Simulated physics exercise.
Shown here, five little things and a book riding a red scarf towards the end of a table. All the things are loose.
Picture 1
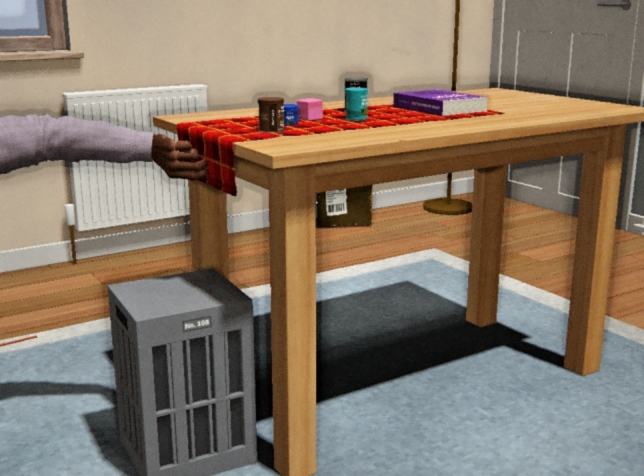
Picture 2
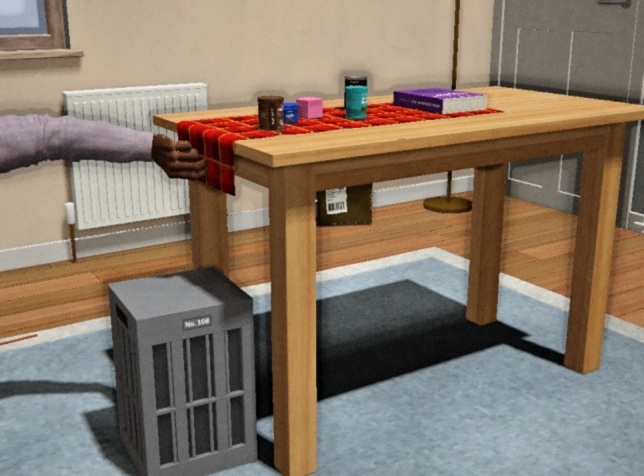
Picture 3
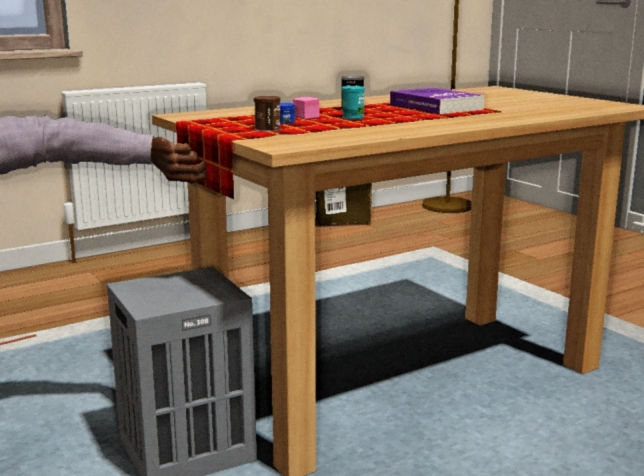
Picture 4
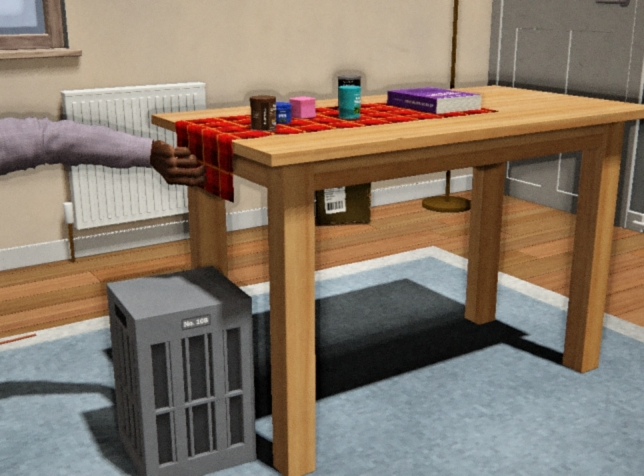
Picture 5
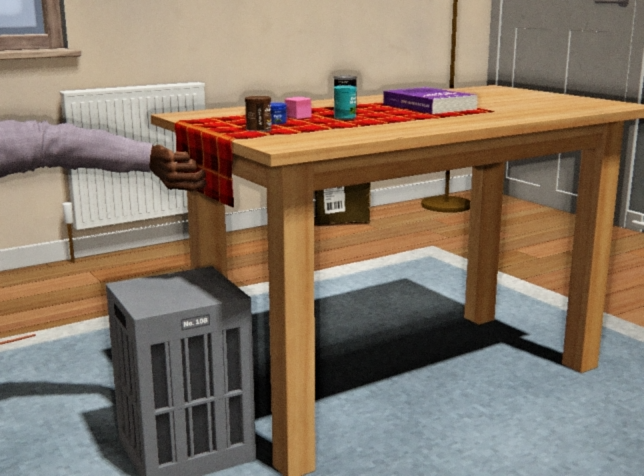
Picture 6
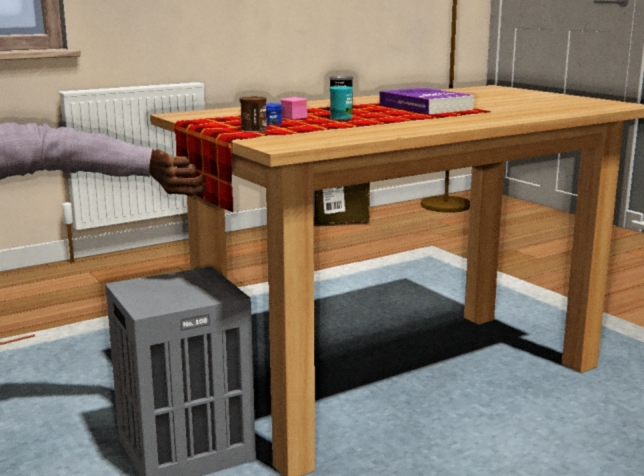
Room with a wooden table, a hand at left slowly drawing a red scarf leftward, small containers and a purple book riding along.
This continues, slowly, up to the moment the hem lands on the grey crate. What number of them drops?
The answer is two.
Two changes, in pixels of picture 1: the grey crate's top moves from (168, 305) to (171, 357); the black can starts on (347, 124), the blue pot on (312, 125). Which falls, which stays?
The black can is carried off; the blue pot is carried off.
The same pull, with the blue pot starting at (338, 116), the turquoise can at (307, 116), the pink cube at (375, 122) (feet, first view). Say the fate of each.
The blue pot remains up; the turquoise can does not fall; the pink cube remains up.
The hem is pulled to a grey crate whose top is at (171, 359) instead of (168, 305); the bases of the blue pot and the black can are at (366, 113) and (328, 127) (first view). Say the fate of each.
The blue pot keeps its place on top, the black can drops off.
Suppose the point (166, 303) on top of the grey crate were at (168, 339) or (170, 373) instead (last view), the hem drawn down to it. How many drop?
Then 3 and 4.
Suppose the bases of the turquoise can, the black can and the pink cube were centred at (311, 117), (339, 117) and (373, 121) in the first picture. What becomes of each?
The turquoise can survives; the black can holds on; the pink cube holds on.
Early on, hem near (204, 236); all still up.
Midway, hem on the crate; brown can gone.
Near the end, hem on the crate; brown can and blue pot gone.
Finally, hem on the crate; brown can and blue pot gone. Over the edge go two.
